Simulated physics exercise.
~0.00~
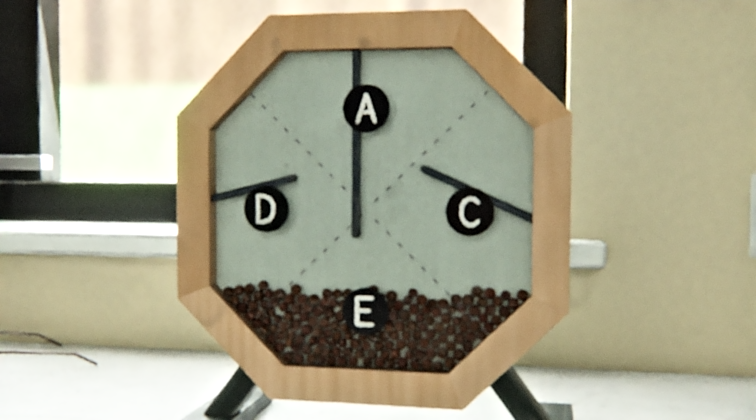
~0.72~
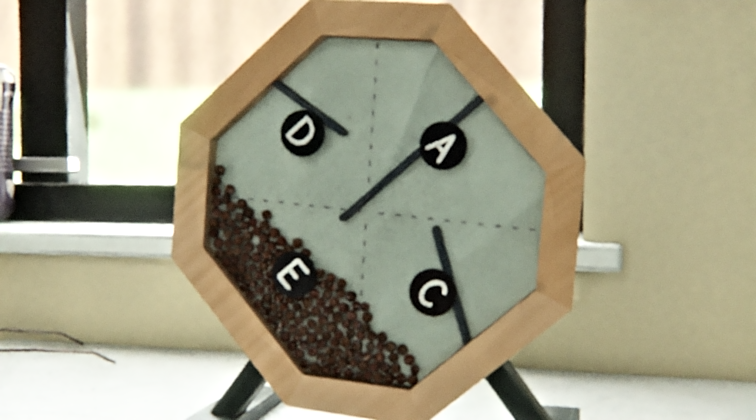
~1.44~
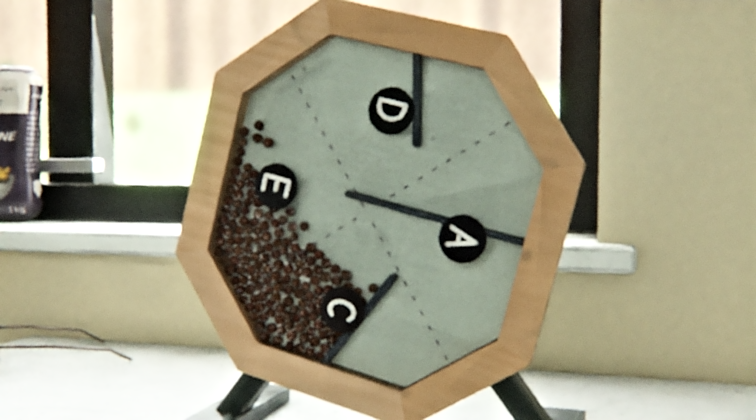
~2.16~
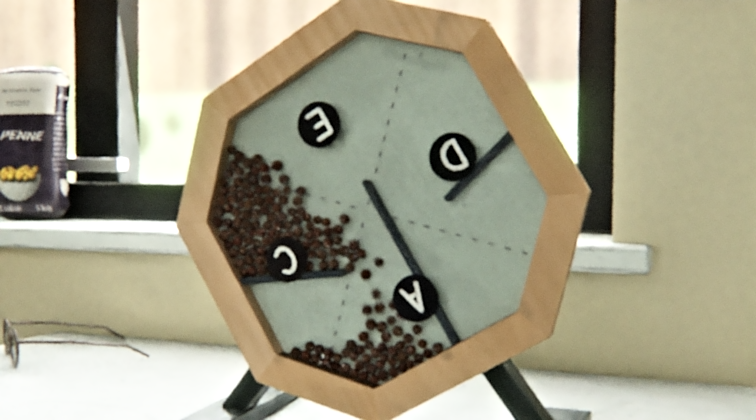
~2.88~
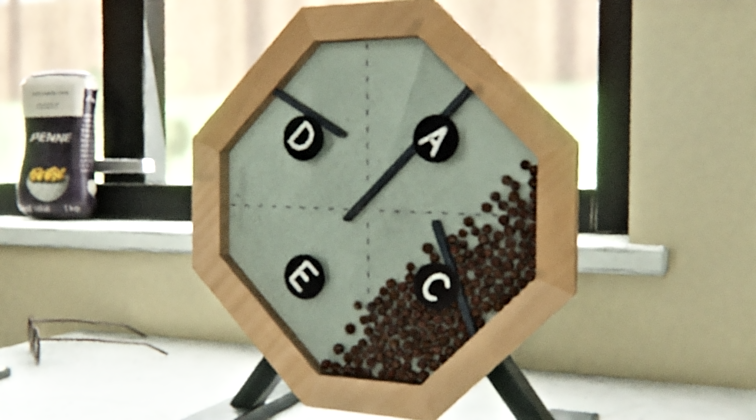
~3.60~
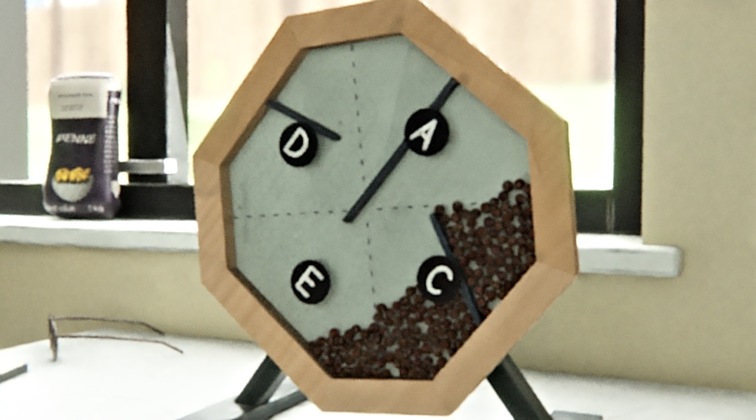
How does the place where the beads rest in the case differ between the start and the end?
At the start the beads lie in a level layer across the bottom, around the letter E. At the end they are heaped toward the lower right, mostly around C, with their surface sloping up to the right.
